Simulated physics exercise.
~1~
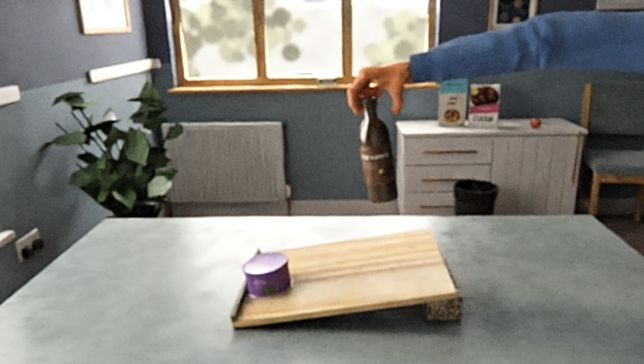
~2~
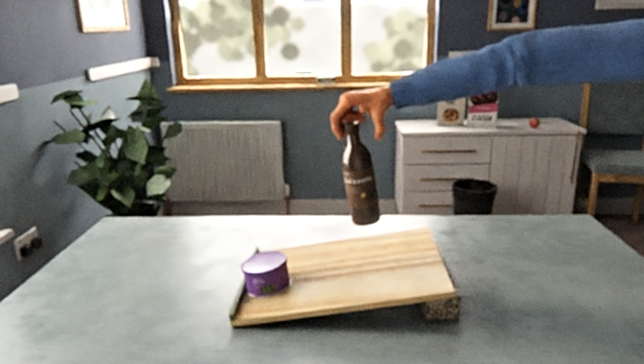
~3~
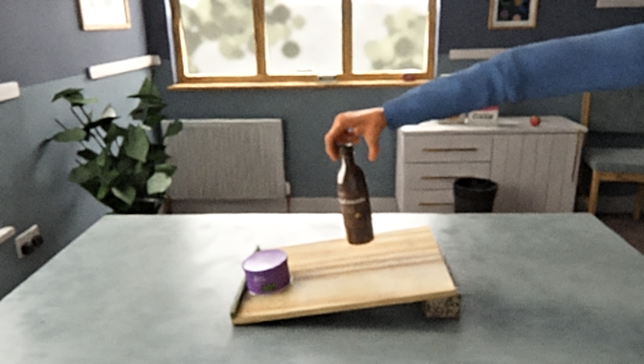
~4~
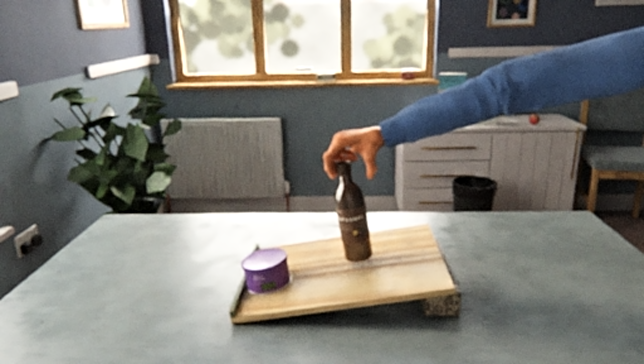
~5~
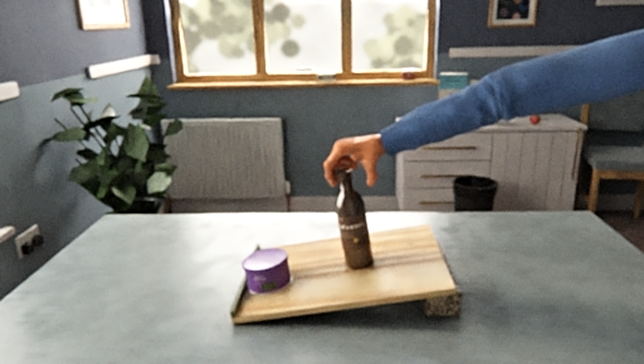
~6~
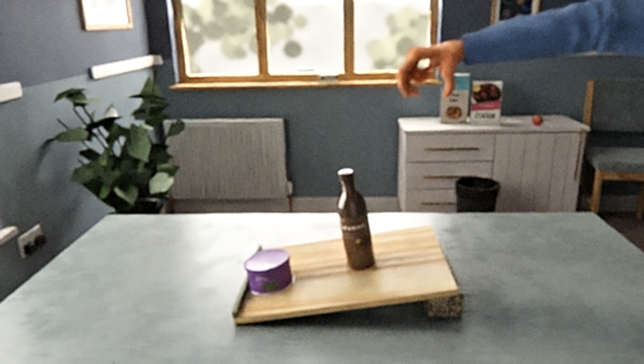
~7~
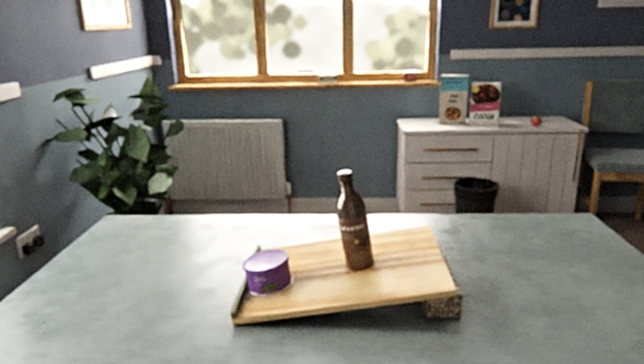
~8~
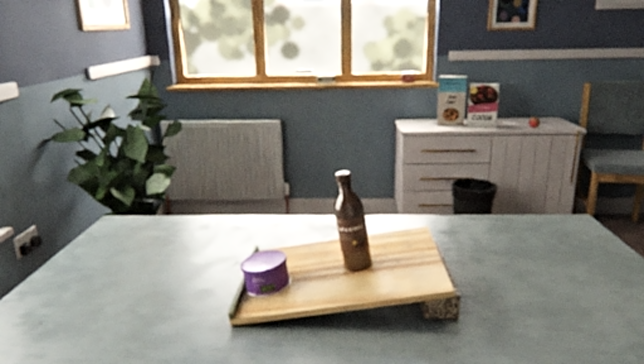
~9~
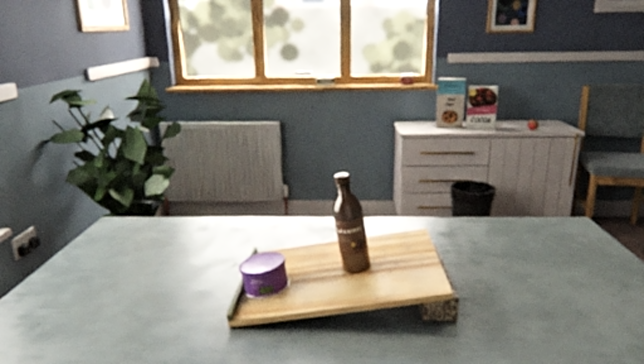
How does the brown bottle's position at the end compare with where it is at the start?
At the start the brown bottle hangs from a hand in the air above the right part of the board. By the end it is lower and a little further left, standing by itself on the middle of the sloping board.
